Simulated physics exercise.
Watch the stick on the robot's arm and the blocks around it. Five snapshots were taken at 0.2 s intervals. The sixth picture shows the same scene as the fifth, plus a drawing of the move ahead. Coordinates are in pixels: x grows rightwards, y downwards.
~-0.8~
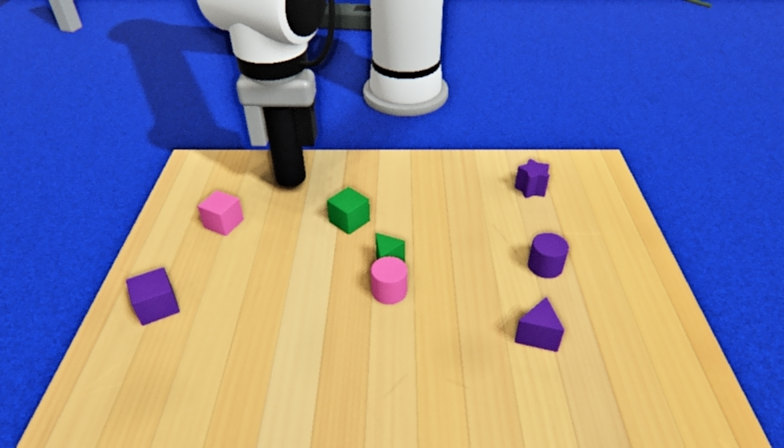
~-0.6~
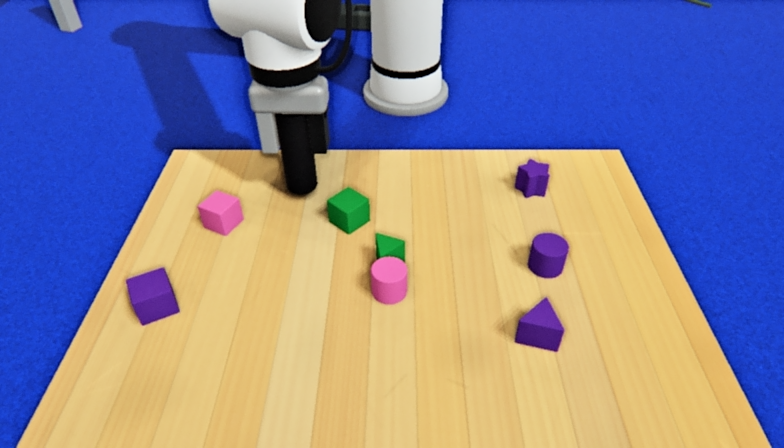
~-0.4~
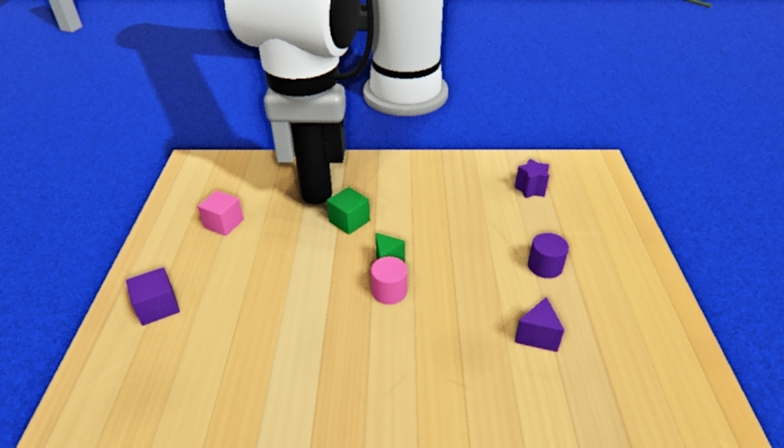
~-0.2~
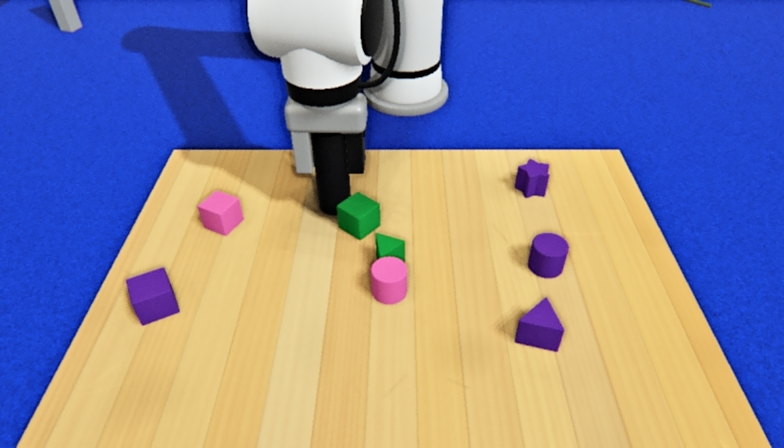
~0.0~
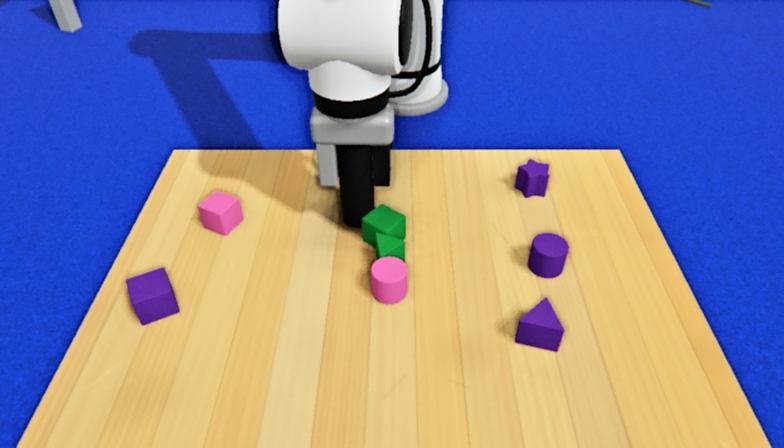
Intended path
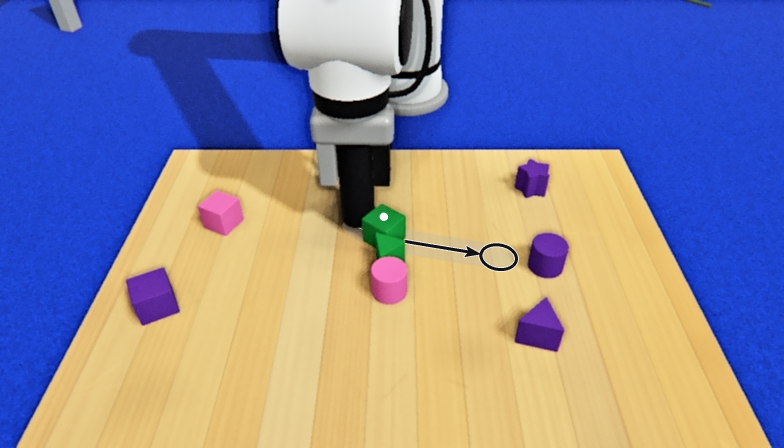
A robot arm moves its black stick right and pushes the green cube rightward across the table.
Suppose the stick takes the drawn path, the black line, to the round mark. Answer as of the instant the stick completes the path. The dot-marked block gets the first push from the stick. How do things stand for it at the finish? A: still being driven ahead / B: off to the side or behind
B - off to the side or behind.
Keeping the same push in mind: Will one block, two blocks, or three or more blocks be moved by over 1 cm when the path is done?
Of all the blocks, just one travels more than a centimetre.
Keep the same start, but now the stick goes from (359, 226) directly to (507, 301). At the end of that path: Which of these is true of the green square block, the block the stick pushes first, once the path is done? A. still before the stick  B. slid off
That would be A.
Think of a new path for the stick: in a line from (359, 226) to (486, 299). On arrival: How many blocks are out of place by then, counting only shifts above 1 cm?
It looks like one block will be pushed more than about 1 cm.
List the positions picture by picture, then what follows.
The first picture shows lower end of the stick at (291, 179), tops of blocks, green square block at (348, 199), green triangular piece at (387, 242).
The second picture shows stick at (302, 186), blocks as before.
The third picture shows stick at (317, 196), blocks as before.
The fourth picture shows stick at (336, 206), green square block at (358, 204).
The fifth picture shows stick at (359, 219), green square block at (384, 217), green triangular piece at (387, 242).
The drawn path runs from (359, 226) by way of (401, 241) and (449, 249) to (499, 257); the dot is on the green square block.
What follows on the original path. One third of the way, stick at (401, 233); green square block at (427, 234), turned 15° clockwise.
Two thirds of the way, stick at (450, 242); green square block at (464, 250), turned 50° clockwise.
At the end, stick at (500, 250); green square block at (469, 254), turned 65° clockwise; green triangular piece not moved.
